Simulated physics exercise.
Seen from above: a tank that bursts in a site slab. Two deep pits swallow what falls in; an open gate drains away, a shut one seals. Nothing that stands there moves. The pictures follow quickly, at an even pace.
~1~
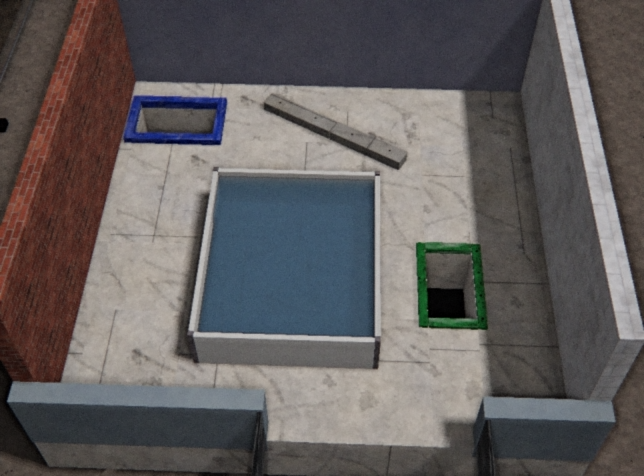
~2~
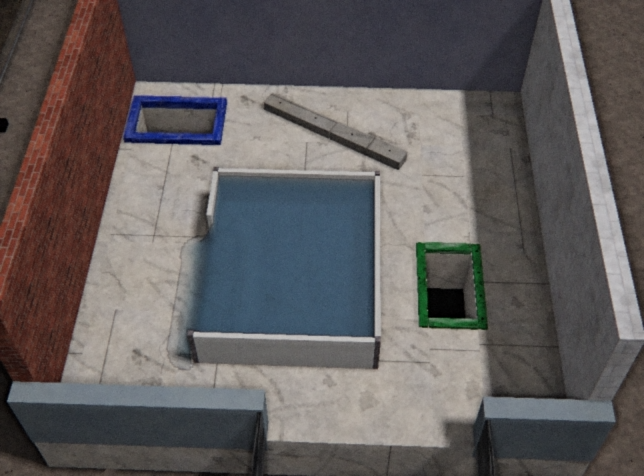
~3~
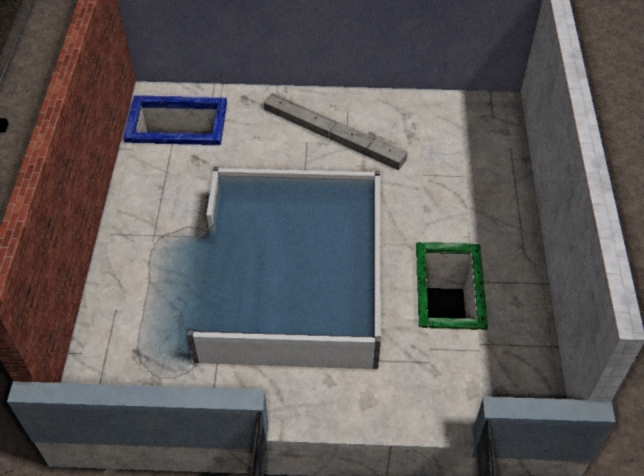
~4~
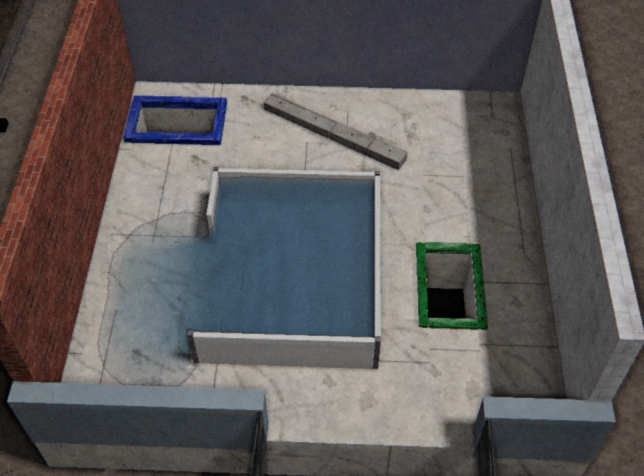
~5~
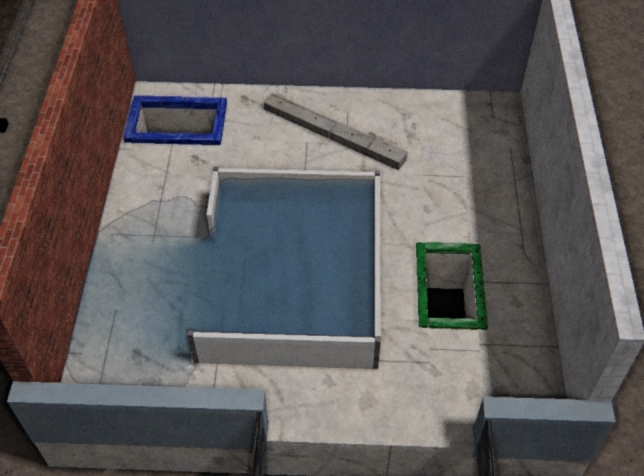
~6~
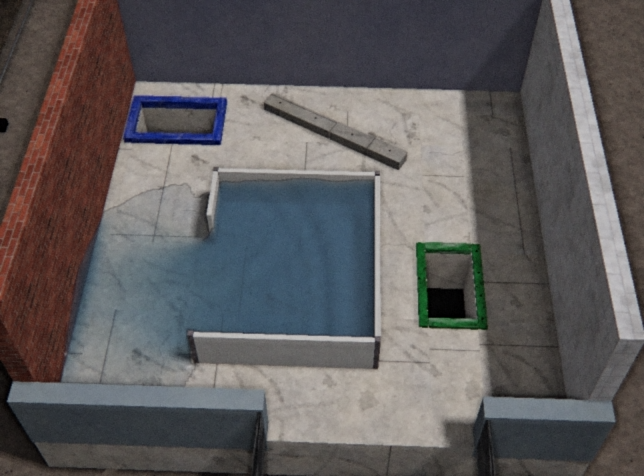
In a walled site yard with a pale slab floor, a square open tank of still blue water sits between a blue-framed pit and a green-framed pit. Part of its left side opens, and water pours out leftward, spreading across the slab until it reaches the red brick wall.
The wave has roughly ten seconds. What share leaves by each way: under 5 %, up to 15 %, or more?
One by one: The gate takes from 5 to 15 %; the blue pit takes from 5 to 15 %; the green pit takes not even 5 %.
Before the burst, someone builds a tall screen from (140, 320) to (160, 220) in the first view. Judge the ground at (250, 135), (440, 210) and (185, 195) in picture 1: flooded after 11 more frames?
In turn: Awash, not flooded, under water.
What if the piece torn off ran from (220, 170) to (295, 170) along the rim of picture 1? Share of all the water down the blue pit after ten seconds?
Parts in a hundred: Blue 20.
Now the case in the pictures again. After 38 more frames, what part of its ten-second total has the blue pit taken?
I make it 90 per cent.
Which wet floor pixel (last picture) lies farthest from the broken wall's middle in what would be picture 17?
Around (135, 87).
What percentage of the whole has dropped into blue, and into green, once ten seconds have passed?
Roughly 10 per cent, then 2 per cent.
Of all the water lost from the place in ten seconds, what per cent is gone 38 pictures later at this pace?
I make it 70 per cent.
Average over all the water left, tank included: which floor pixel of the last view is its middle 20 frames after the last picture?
At about (224, 289).
A moment on, water covers 20 % of the floor; the gate 0 %, the blue pit 0 %, the green pit 0 %.
Next, water covers 30 % of the floor; the gate 0 %, the blue pit 1 %, the green pit 0 %.
Then, water covers 55 % of the floor; the gate 1 %, the blue pit 4 %, the green pit 0 %.
Later, water covers 80 % of the floor; the gate 5 %, the blue pit 9 %, the green pit 0 %.
In the end, water covers 95 % of the floor; the gate 9 %, the blue pit 10 %, the green pit 1 %.
